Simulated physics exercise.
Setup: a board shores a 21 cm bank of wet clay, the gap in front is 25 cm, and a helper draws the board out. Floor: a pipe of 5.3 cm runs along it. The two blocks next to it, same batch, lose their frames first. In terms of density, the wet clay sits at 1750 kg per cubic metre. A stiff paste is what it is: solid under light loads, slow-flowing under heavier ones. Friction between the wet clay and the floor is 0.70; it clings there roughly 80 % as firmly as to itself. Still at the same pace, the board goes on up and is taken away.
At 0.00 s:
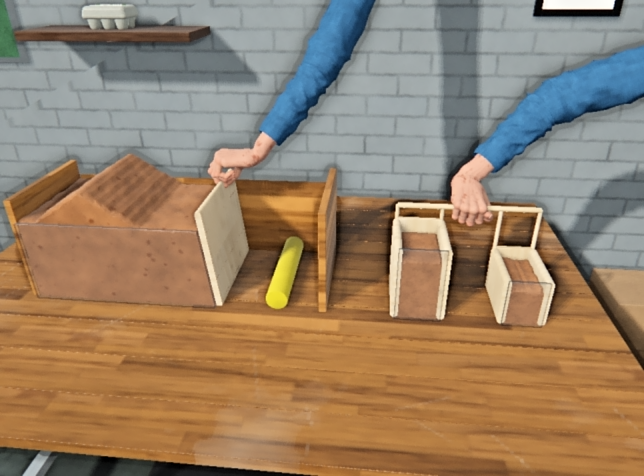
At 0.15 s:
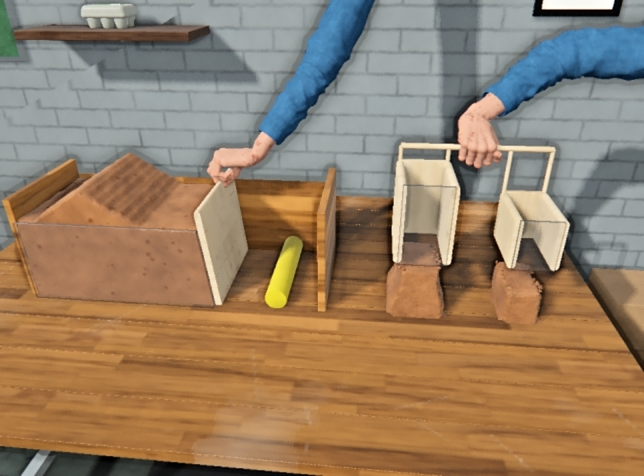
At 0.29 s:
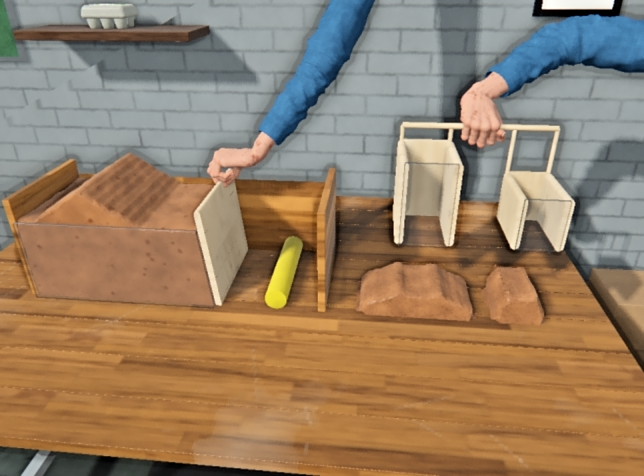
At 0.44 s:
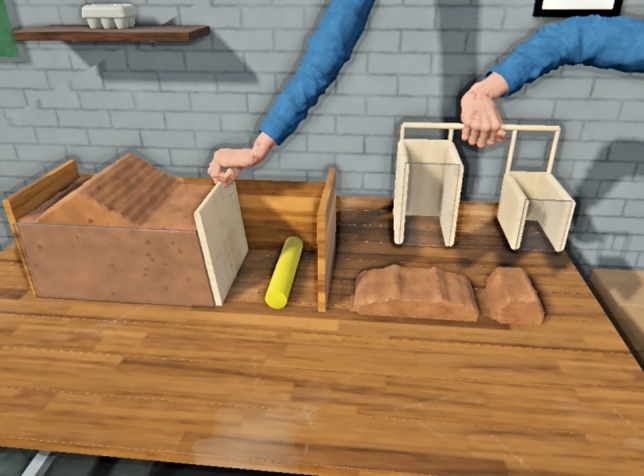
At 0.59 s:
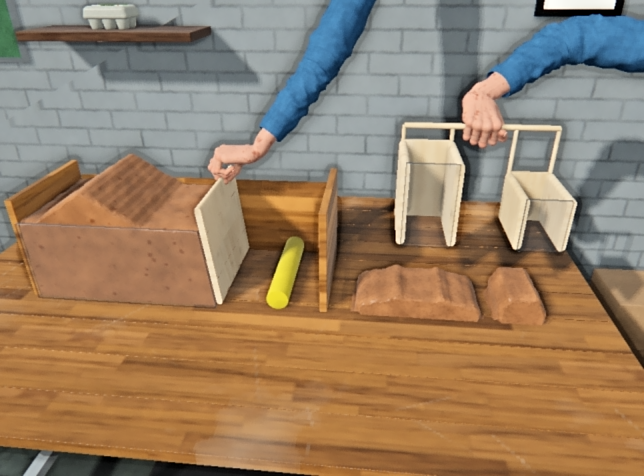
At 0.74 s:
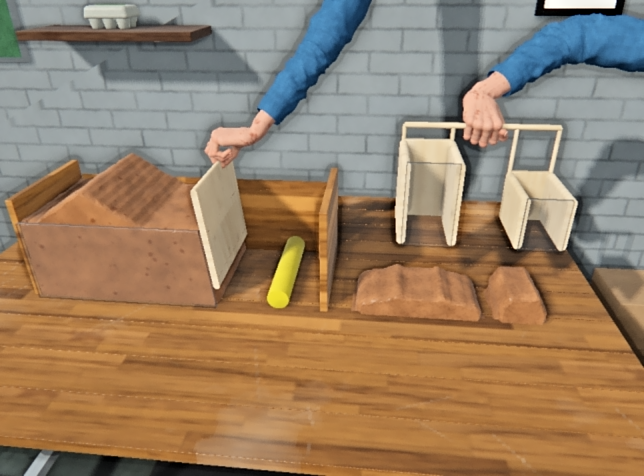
The video shows a hand lifting two joined open moulds off two brown clay blocks, which slump into low mounds, the left one spreading more, before another hand starts raising a pale board beside a large clay bank.
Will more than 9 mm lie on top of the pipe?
Its top is buried at the end.
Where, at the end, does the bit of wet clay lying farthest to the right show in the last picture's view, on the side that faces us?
Position: About (301, 309).
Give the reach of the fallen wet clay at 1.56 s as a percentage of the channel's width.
Roughly 75 percent of the width.
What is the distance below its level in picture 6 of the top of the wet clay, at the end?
6.5 cm.
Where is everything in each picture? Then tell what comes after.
In the first frame, top of the board at (197, 230), not yet moved; highest point of the wet clay at (74, 196); test blocks 16 cm, 9.6 cm high (left to right).
In the second frame, top of the board at (197, 230), not yet moved; highest point of the wet clay at (74, 195); test blocks 13 cm, 8.7 cm high (left to right).
In the third frame, top of the board at (197, 230), not yet moved; highest point of the wet clay at (74, 195); test blocks 7.0 cm, 7.4 cm high (left to right).
In the fourth frame, top of the board at (197, 230), not yet moved; highest point of the wet clay at (74, 196); test blocks 6.1 cm, 7.3 cm high (left to right).
In the fifth frame, top of the board at (197, 226), moved 10 mm; highest point of the wet clay at (76, 196); test blocks 6.1 cm, 7.3 cm high (left to right).
In the sixth frame, top of the board at (193, 208), moved 5.3 cm; highest point of the wet clay at (77, 196); test blocks 6.1 cm, 7.3 cm high (left to right).
By 0.98 s, the fallen stuff reaches 26 % of the way across and nothing lies on the pipe.
By 1.27 s, the fallen stuff reaches 61 % of the way across and 3.2 cm lies on the pipe.
By 1.56 s, the fallen stuff reaches 73 % of the way across and 4.2 cm lies on the pipe.
By 1.85 s, the fallen stuff reaches 78 % of the way across and 3.2 cm lies on the pipe.
By 2.06 s, at the end, the fallen stuff reaches 82 % of the way across and 2.5 cm lies on the pipe.
